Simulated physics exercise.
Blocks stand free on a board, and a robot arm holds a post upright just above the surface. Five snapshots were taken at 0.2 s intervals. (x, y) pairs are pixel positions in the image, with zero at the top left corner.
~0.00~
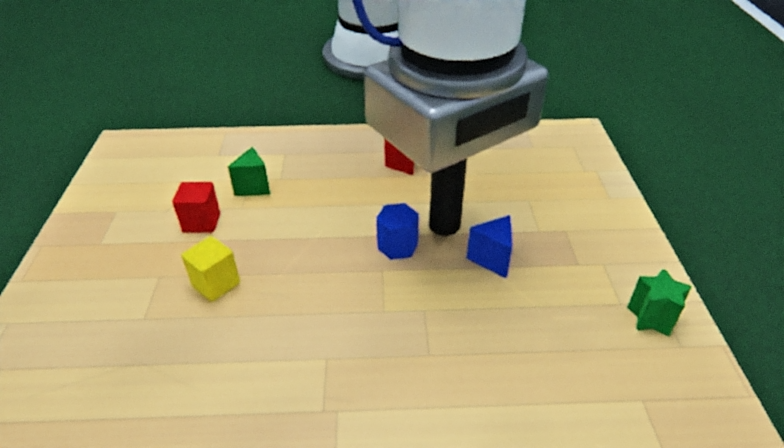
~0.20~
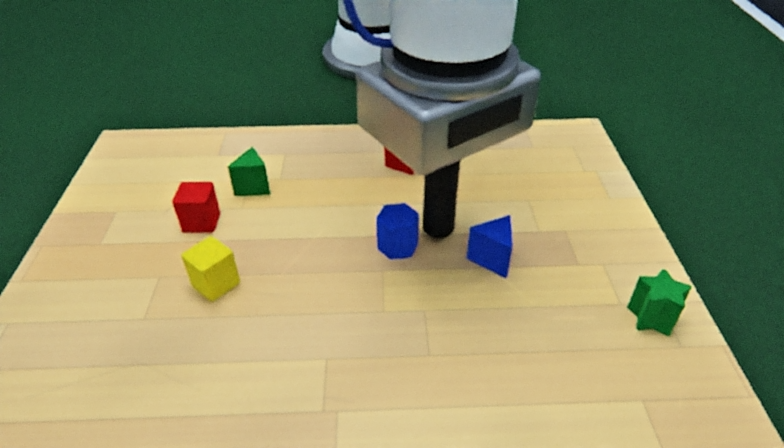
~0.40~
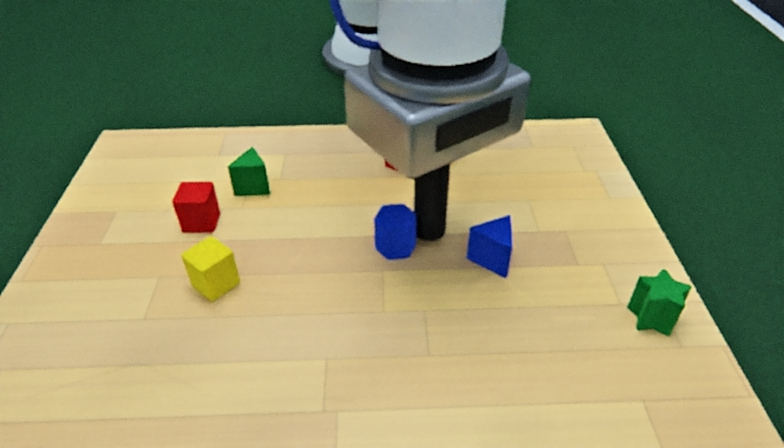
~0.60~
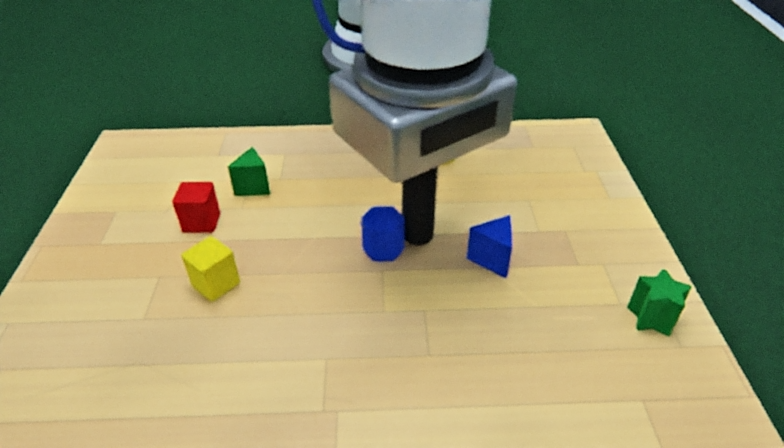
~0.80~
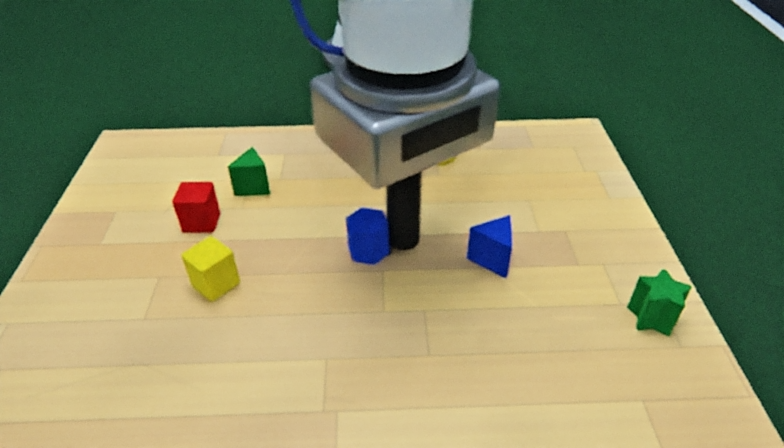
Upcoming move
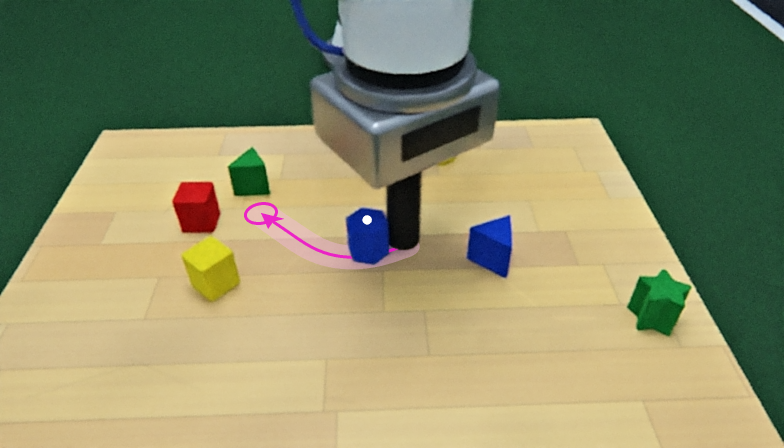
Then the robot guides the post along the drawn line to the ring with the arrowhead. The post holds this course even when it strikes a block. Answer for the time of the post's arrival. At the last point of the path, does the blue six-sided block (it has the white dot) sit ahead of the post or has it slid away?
The blue six-sided block won't stay at the front of the post.
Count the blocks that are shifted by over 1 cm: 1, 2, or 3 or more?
One block moves.
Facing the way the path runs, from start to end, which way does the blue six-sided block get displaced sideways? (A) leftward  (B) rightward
A
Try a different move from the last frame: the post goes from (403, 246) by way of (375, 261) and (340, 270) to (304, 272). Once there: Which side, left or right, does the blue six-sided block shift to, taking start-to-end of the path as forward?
Answer: Right.
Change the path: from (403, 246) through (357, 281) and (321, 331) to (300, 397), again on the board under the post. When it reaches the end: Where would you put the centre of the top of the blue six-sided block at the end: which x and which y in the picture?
Its top middle is near (337, 226).
Drawn move, from (403, 246) through (346, 257) and (298, 238) to (261, 213); the dot is on the blue six-sided block.
What follows on the original path. One third of the way, post at (345, 250); blue six-sided block at (306, 224), turned 30° clockwise.
Two thirds of the way, post at (296, 232); blue six-sided block at (258, 220), turned 20° anticlockwise.
At the end, post at (260, 207); green three-sided block still; blue six-sided block at (255, 220), turned 25° anticlockwise.
